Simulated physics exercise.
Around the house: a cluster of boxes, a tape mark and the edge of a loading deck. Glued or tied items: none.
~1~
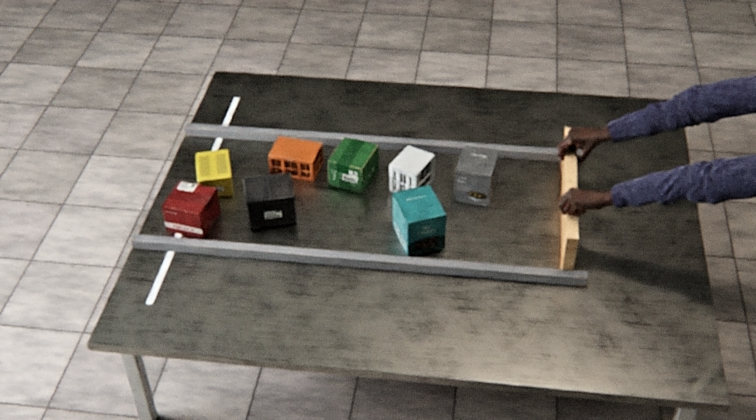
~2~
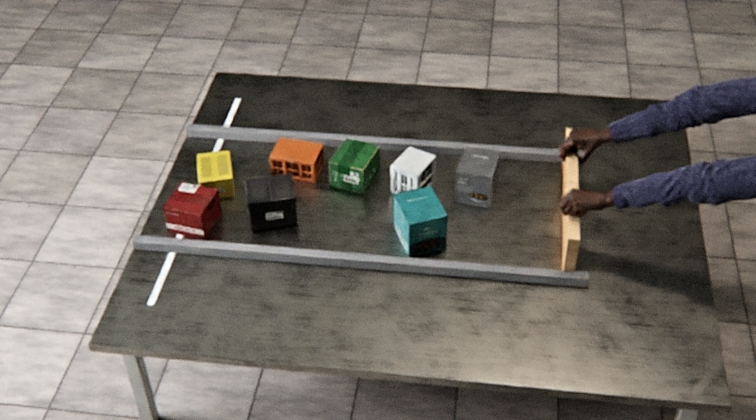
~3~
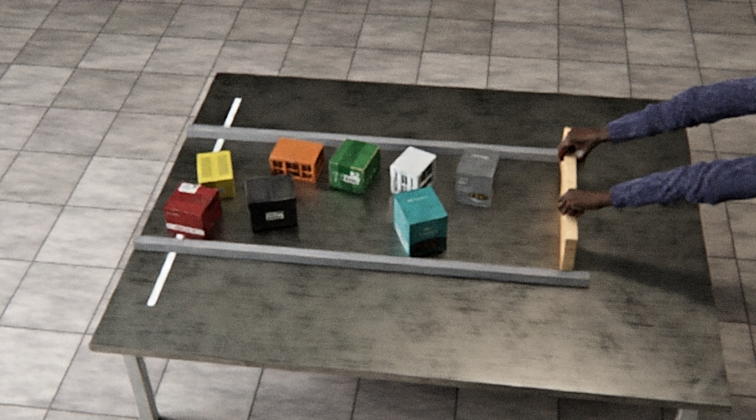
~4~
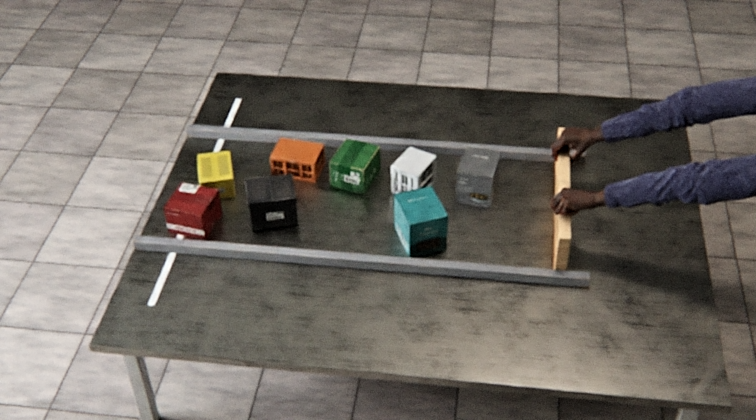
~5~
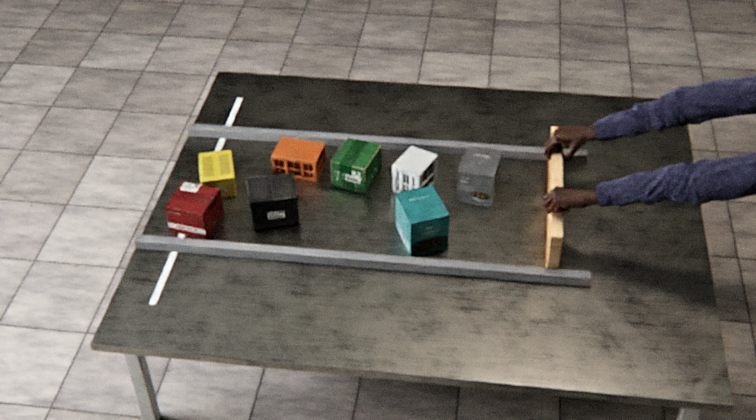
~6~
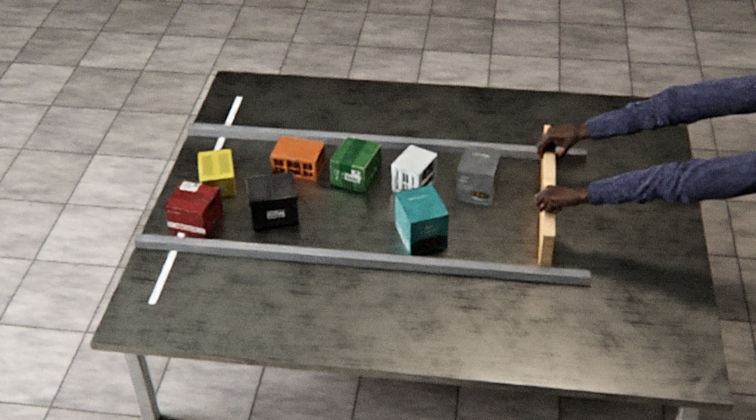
A light wooden plank, gripped by two dark-sleeved hands at the right, slides slowly left along a dark tabletop on a tiled floor, seen from above at an angle. Between two grey rails sit red, yellow, black, orange, green, white, teal and grey boxes, with a white tape strip crossing at the left. The plank keeps moving toward the boxes without touching them, while they and the view stay practically still.
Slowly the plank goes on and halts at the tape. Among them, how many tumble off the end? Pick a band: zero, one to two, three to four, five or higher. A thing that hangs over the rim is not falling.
Band: Five or higher.
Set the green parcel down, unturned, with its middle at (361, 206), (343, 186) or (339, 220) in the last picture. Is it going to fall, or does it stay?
It topples off, then topples off, then topples off.
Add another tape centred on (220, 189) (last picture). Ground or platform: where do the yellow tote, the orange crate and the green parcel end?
Here's how it goes: The yellow tote ends up down, the orange crate ends up down, and the green parcel ends up down.
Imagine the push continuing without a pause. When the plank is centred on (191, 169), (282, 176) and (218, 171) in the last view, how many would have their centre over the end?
Taking the three positions in turn, the counts come to 6, 1 and 5.
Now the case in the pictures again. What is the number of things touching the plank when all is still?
It touches 2.
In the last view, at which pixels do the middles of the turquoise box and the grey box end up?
(169, 196) and (190, 155), roughly.
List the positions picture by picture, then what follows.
In the first picture, red parcel (192, 209); yellow tote (215, 175); black tote (270, 201); plank (569, 198); tape (198, 188).
In the second picture, yellow tote (216, 176); white crate (413, 174).
In the third picture, black tote (272, 203); grey box (478, 177).
In the fourth picture, red parcel (193, 211); green parcel (355, 166).
In the fifth picture, yellow tote (218, 175); orange crate (299, 159).
In the sixth picture, red parcel (194, 209); yellow tote (217, 174); black tote (273, 201); plank (547, 195); tape (201, 188).
Soon after, none off yet; red parcel at rest near (194, 209); yellow tote at rest near (217, 174); black tote at rest near (273, 201).
After that, none off yet; red parcel at rest near (194, 209); yellow tote displaced a little near (198, 176); black tote at rest near (273, 201).
And then, none off yet; red parcel displaced about its own width near (150, 212); yellow tote displaced about its own width near (159, 178); black tote displaced well along near (198, 191).
In the end, the number that fall off is five or more; gone, white crate, green parcel, orange crate, black tote, yellow tote and red parcel.
